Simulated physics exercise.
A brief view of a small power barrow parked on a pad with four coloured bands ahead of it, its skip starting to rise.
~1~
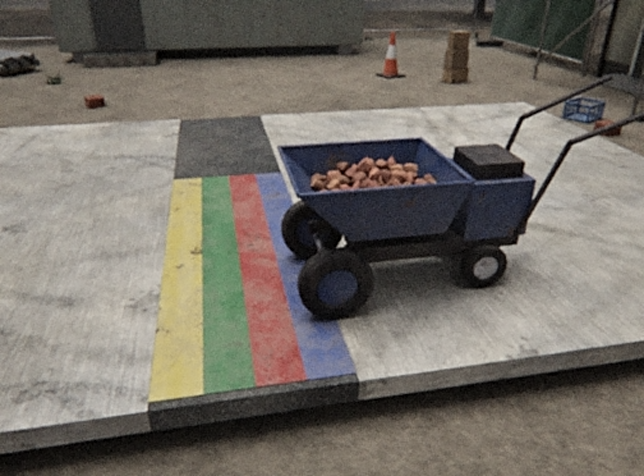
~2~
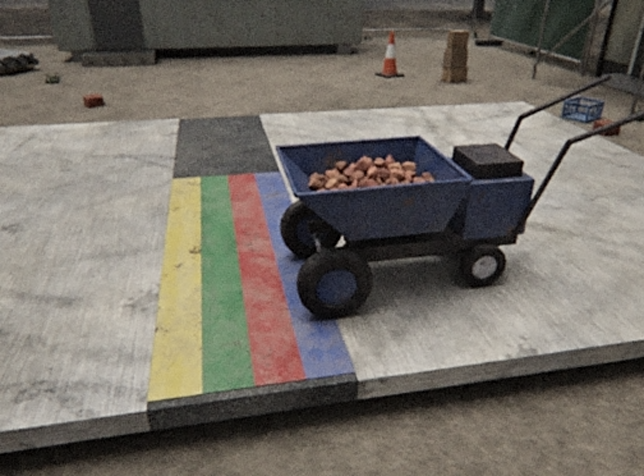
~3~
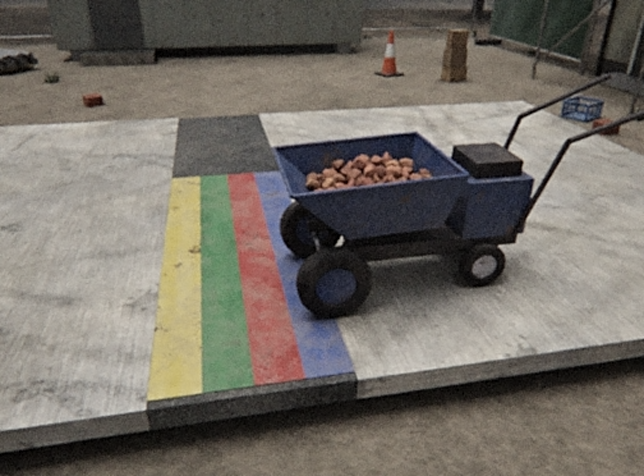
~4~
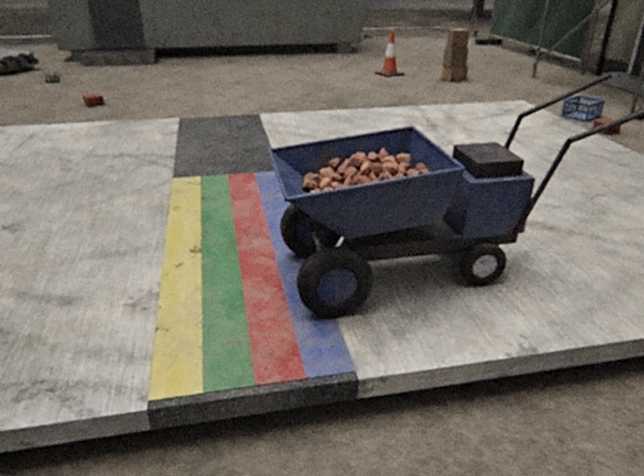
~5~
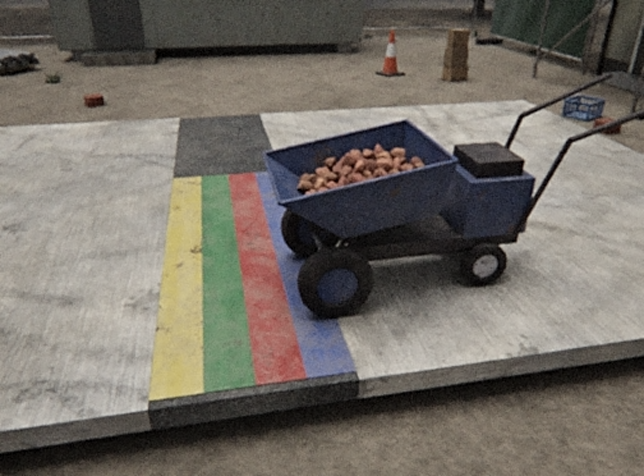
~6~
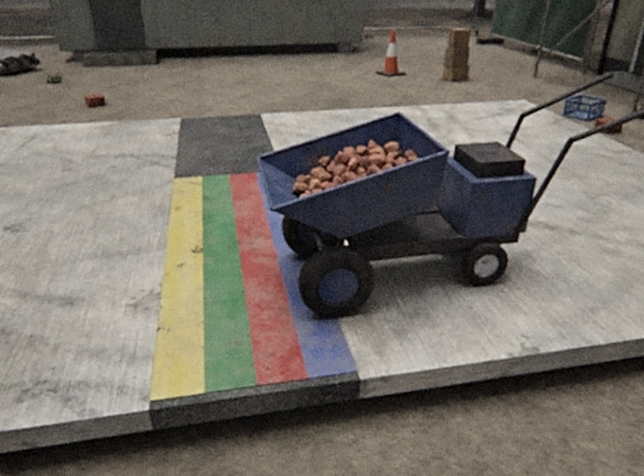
To begin with, a small blue power barrow loaded with rubble stands on a pale pad, its skip level beside yellow, green, red and blue bands. The skip then gradually tilts, its back rising and its front lip dipping slightly leftward, until it is clearly slanted with the rubble still inside.
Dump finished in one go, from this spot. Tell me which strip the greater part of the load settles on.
The greater part settles on the yellow strip.
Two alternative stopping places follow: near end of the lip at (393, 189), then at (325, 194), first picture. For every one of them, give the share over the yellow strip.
10 % and 30 %.
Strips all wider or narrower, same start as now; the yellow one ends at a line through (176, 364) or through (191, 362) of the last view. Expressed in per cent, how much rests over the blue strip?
The first comes to 0 per cent and the second to 0 per cent.
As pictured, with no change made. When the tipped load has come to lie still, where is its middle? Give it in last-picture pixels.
Near (176, 291), more or less.
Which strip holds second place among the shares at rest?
The answer is the strip in green.
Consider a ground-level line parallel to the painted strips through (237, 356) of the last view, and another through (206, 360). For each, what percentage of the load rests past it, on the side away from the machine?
I'd say about 90 and about 70 in a hundred.
Soon after the last picture, skip tipped steeply; all in the skip.
A little later, skip tipped right over; most in the skip; a small part over the green strip; a small part over the yellow strip.
Later still, skip tipped right over; a small part in the skip; about a quarter over the green strip; about a third over the yellow strip; about a quarter off the paint.
At rest, skip tipped right over; a small part in the skip; none over the blue strip; none over the red strip; about a quarter over the green strip; about a third over the yellow strip; about a quarter off the paint.
